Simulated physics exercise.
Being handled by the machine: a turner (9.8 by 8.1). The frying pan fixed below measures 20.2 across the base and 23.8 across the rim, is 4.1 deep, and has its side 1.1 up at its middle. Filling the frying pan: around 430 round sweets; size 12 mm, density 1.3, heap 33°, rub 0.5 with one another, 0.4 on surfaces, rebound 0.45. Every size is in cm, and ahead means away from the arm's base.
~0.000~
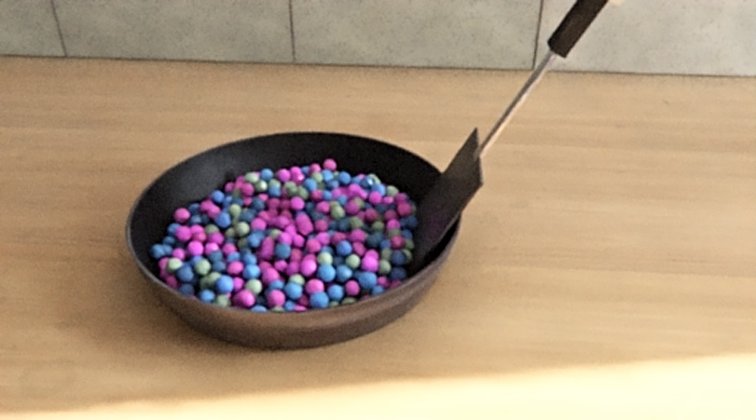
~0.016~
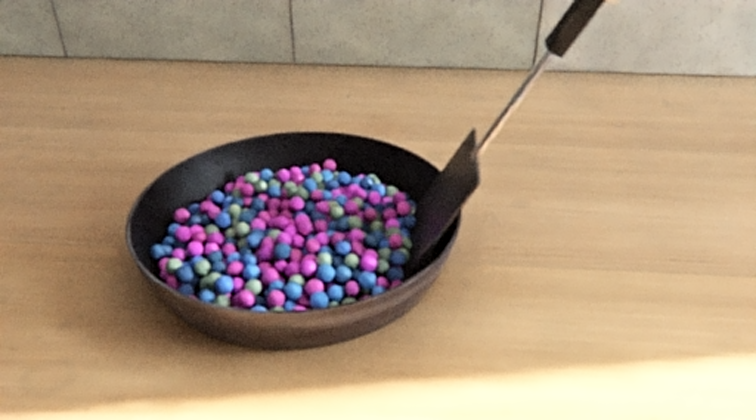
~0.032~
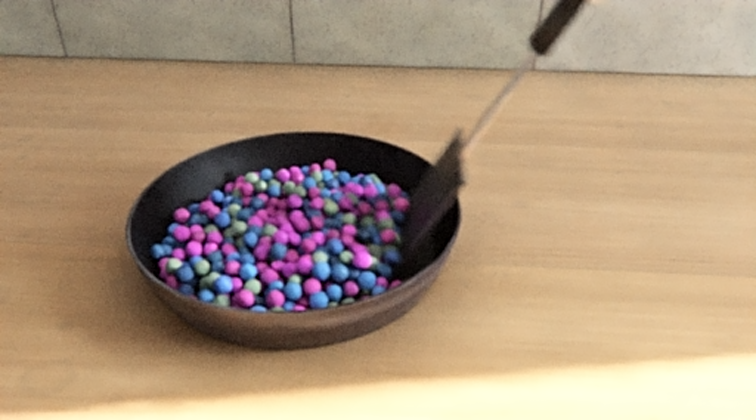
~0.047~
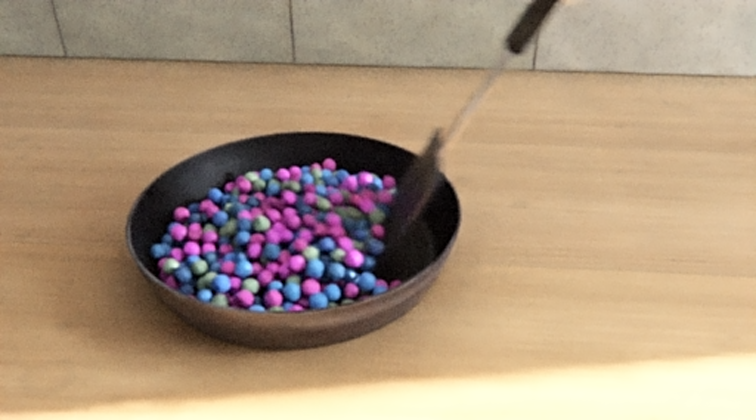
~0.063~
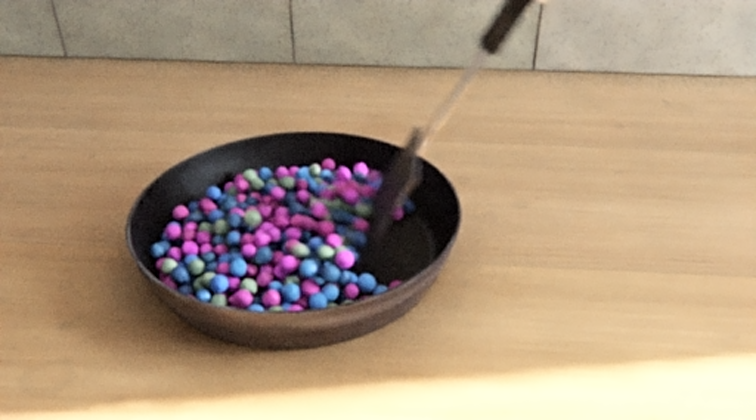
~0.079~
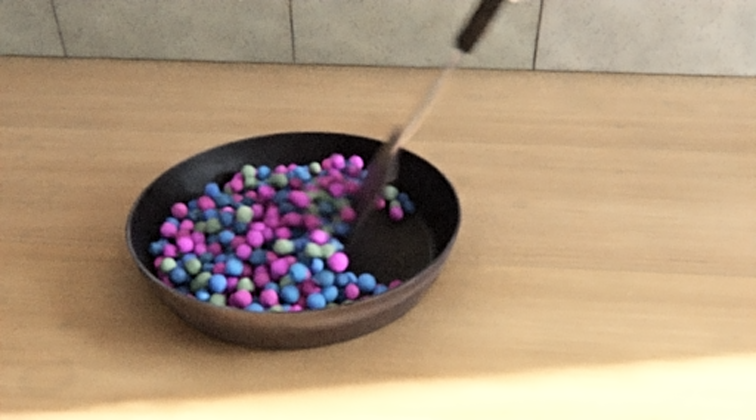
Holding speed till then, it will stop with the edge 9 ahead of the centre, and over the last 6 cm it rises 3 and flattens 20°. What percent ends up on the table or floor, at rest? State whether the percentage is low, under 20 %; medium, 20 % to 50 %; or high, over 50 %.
The percentage is medium.
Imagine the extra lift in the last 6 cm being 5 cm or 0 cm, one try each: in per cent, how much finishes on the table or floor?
Roughly 25 per cent, then 15 per cent.
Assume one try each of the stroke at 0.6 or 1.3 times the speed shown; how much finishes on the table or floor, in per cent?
Close to 15 and 30 percent respectively.
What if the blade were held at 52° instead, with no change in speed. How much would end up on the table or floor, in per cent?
Near 25 %.
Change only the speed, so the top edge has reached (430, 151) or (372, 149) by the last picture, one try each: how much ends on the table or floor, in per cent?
Close to 15 per cent in the first try and close to 35 per cent in the second.
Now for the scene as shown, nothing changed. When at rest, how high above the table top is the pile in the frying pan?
It reaches about 4.5 cm.
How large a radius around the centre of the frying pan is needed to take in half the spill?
Looks like roughly 26 centimetres to me.
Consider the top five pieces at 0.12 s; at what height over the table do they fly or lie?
They are near 6 cm up.
After 0.12 s, sloping 61°, highest piece 7 above the table; 429 in the frying pan.
After 0.16 s, sloping 54°, highest piece 8 above the table; 429 in the frying pan.
After 0.37 s, sloping 41°, highest piece 11 above the table; 316 in the frying pan, 101 on the table or floor, 12 on the blade or in flight.
After 1.42 s, sloping 41°, highest piece 4 above the table; 316 in the frying pan, 113 on the table or floor.
At rest, 316 in the frying pan, 113 on the table or floor. That is 26 % on the table or floor.
